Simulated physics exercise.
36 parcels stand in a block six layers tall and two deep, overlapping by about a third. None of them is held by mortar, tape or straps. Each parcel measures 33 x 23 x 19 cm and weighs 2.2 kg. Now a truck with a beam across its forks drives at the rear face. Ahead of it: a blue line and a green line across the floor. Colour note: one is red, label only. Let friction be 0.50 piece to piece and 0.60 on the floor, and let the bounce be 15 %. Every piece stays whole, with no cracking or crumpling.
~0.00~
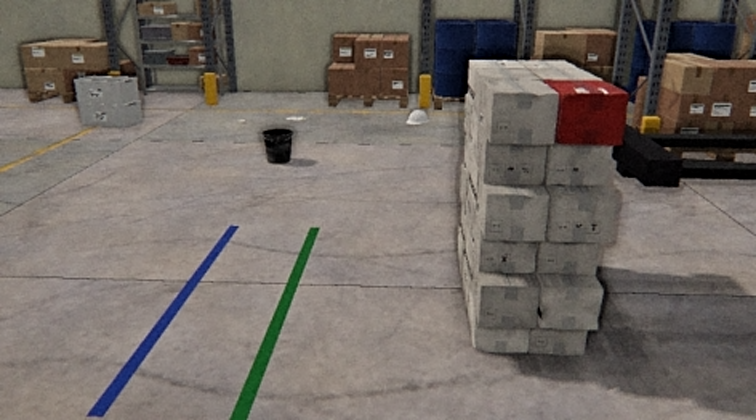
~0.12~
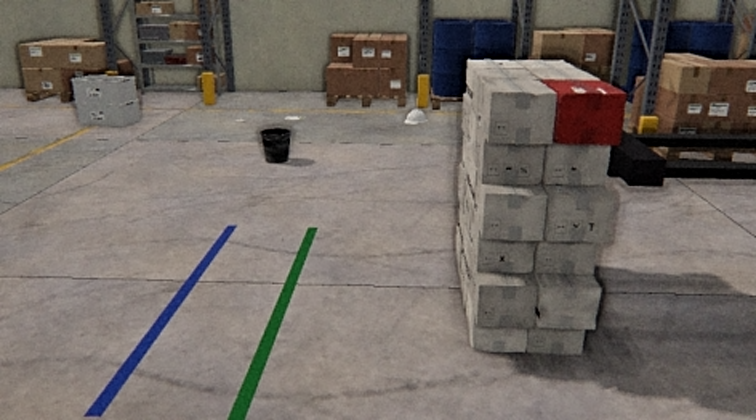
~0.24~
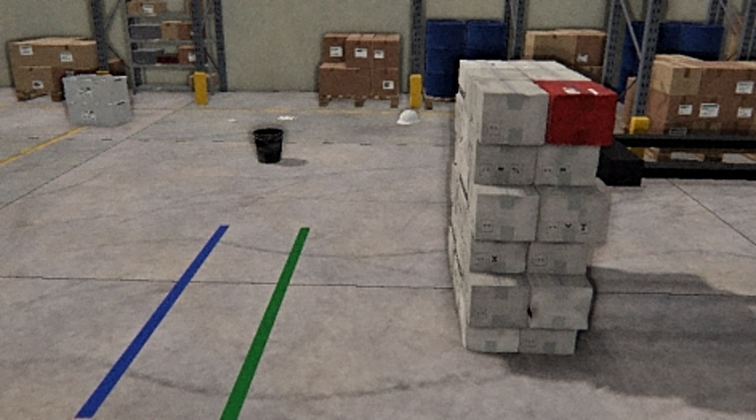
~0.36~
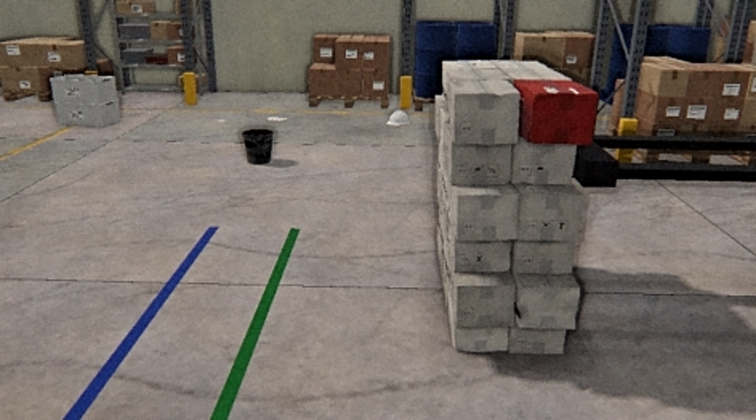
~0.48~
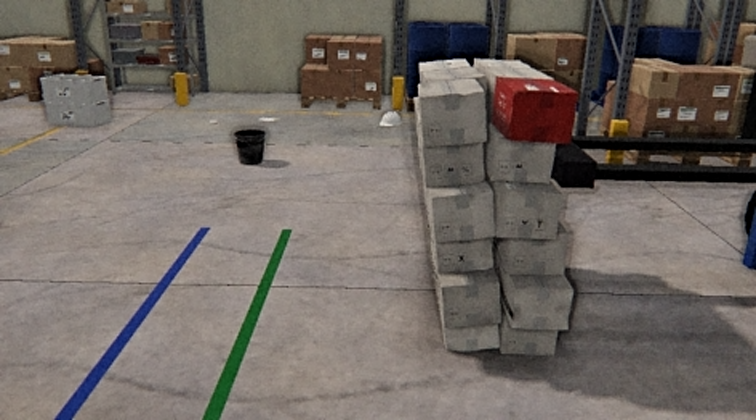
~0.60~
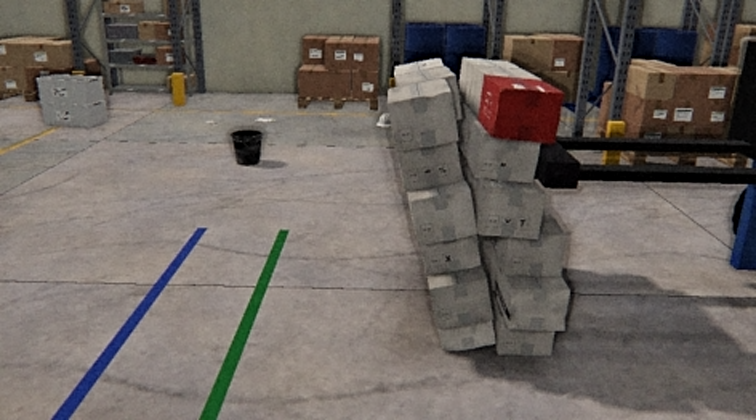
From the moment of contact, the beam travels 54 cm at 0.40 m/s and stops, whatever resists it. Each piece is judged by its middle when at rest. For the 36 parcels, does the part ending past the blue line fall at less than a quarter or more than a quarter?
It falls at fewer than one in four.
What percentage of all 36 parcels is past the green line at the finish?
About 20 percent of them.
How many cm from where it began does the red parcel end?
I'd say the red one ends up around 130 cm away.
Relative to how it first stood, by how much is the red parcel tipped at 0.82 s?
Around 10° from its start.
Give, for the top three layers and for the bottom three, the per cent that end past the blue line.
I'd put the top at 0 per cent and the bottom at 0 per cent.
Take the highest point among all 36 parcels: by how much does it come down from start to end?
It sits roughly 50 centimetres lower.
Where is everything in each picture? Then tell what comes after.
In the first frame (places mark the middle of the side facing us; the camera pans a little), beam (661, 174) 9 cm from the stack; green line, near end, (264, 354); blue line, near end, (143, 350); red parcel (593, 120); nothing disturbed.
The second frame shows beam (645, 173) 40 mm from the stack; red parcel (591, 119).
The third frame shows beam (623, 173) 8 mm in; red parcel (583, 120).
The fourth frame shows beam (598, 174) 56 mm in; red parcel (564, 119) shifted 37 mm; 24 disturbed, none past the blue line.
The fifth frame shows beam (576, 175) 10 cm in; red parcel (543, 117) shifted 8 cm; steepest lean 7°, the parcel at (454, 163); 29 disturbed, none past the blue line.
The sixth frame shows beam (560, 176) 15 cm in; green line, near end, (233, 358); blue line, near end, (108, 355); red parcel (529, 116) leaning 4°; steepest lean 12°, the parcel at (451, 251); 28 disturbed, none past the blue line.
After 0.82 s, none of the 36 parcels past the blue line, 28 disturbed; red parcel leaning 11°.
After 1.06 s, none of the 36 parcels past the blue line, 28 disturbed; red parcel leaning 23°, 8 cm lower.
After 1.42 s, none of the 36 parcels past the blue line, 28 disturbed; red parcel on its side.
At rest (3.7 s), none of the 36 parcels past the blue line, 28 disturbed; red parcel on its side. That is 0 per cent. As the last picture would show them, middles, red parcel near (357, 404).
